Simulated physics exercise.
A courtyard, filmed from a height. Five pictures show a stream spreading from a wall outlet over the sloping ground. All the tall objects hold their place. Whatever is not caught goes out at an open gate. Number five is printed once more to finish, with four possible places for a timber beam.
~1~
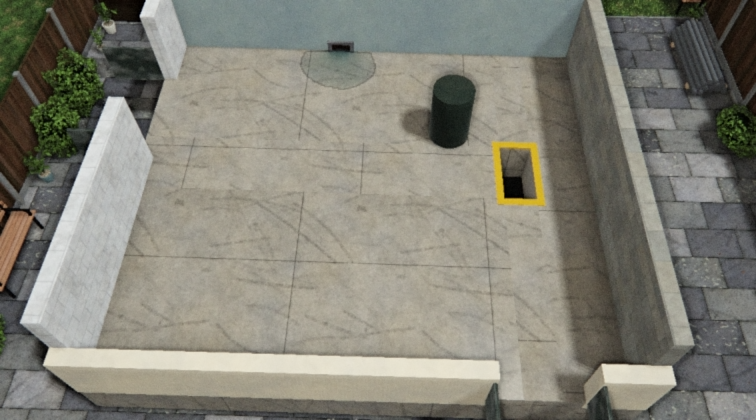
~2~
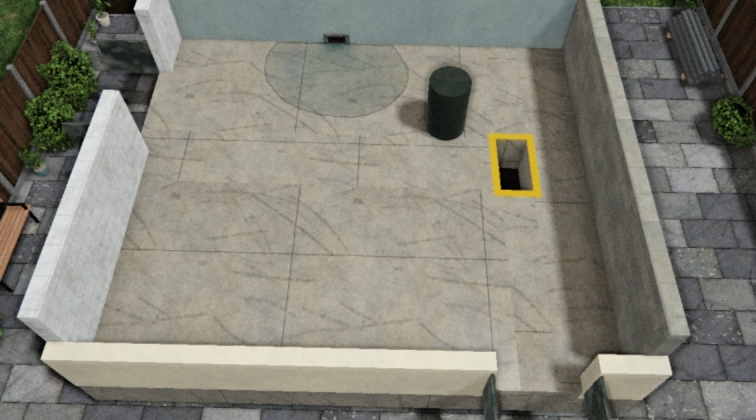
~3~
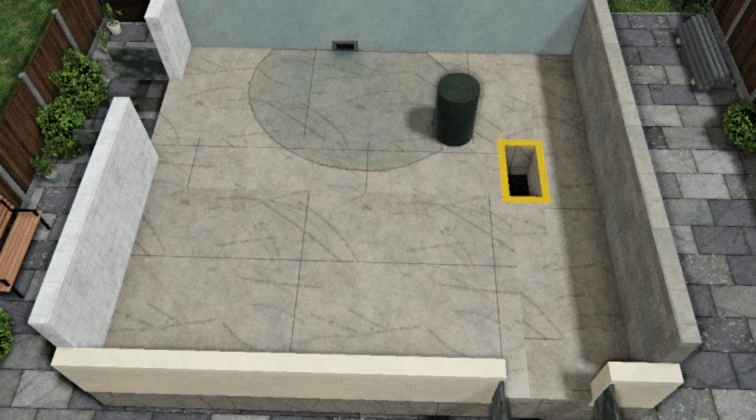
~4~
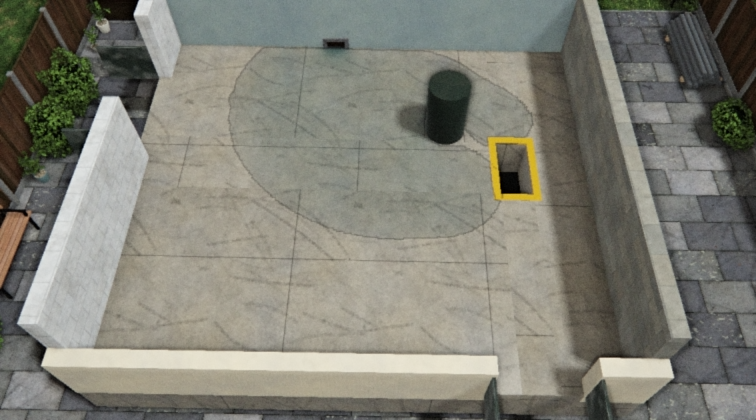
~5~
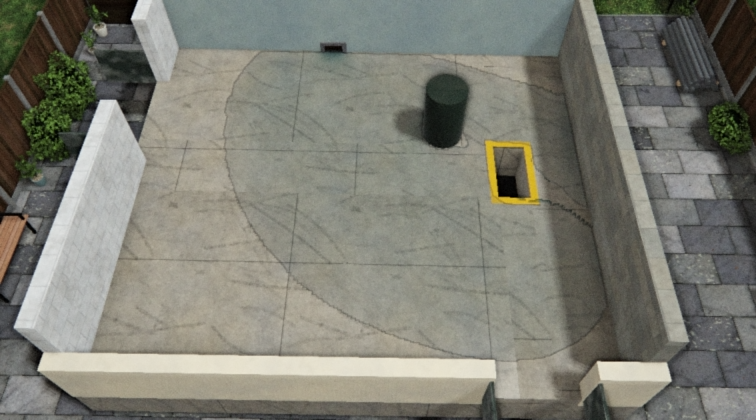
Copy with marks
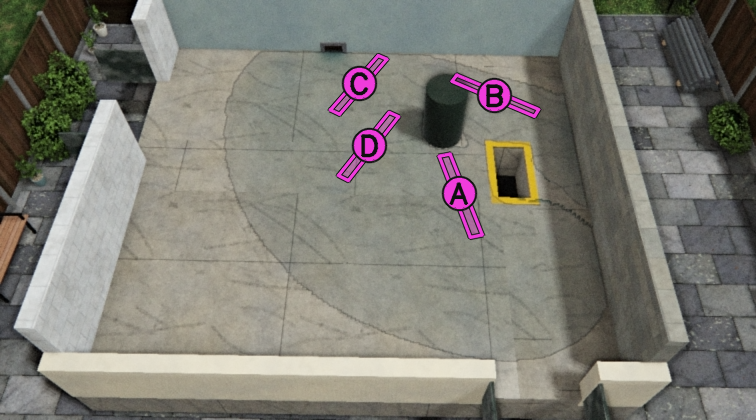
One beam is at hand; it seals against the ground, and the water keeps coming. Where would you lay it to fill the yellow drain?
B.
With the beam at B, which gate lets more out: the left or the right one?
The right one.
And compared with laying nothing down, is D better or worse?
Position D is worse.
On the marked copy, A from (444, 155) to (476, 236); B from (454, 78) to (536, 112); C from (335, 112) to (382, 57); D from (343, 178) to (393, 114).
With A, about 10 % of the stream goes into the yellow drain, about 89 % out by the gates.
With B, about 17 % of the stream goes into the yellow drain, about 83 % out by the gates.
With C, about 11 % of the stream goes into the yellow drain, about 88 % out by the gates.
With D, about 12 % of the stream goes into the yellow drain, about 87 % out by the gates.
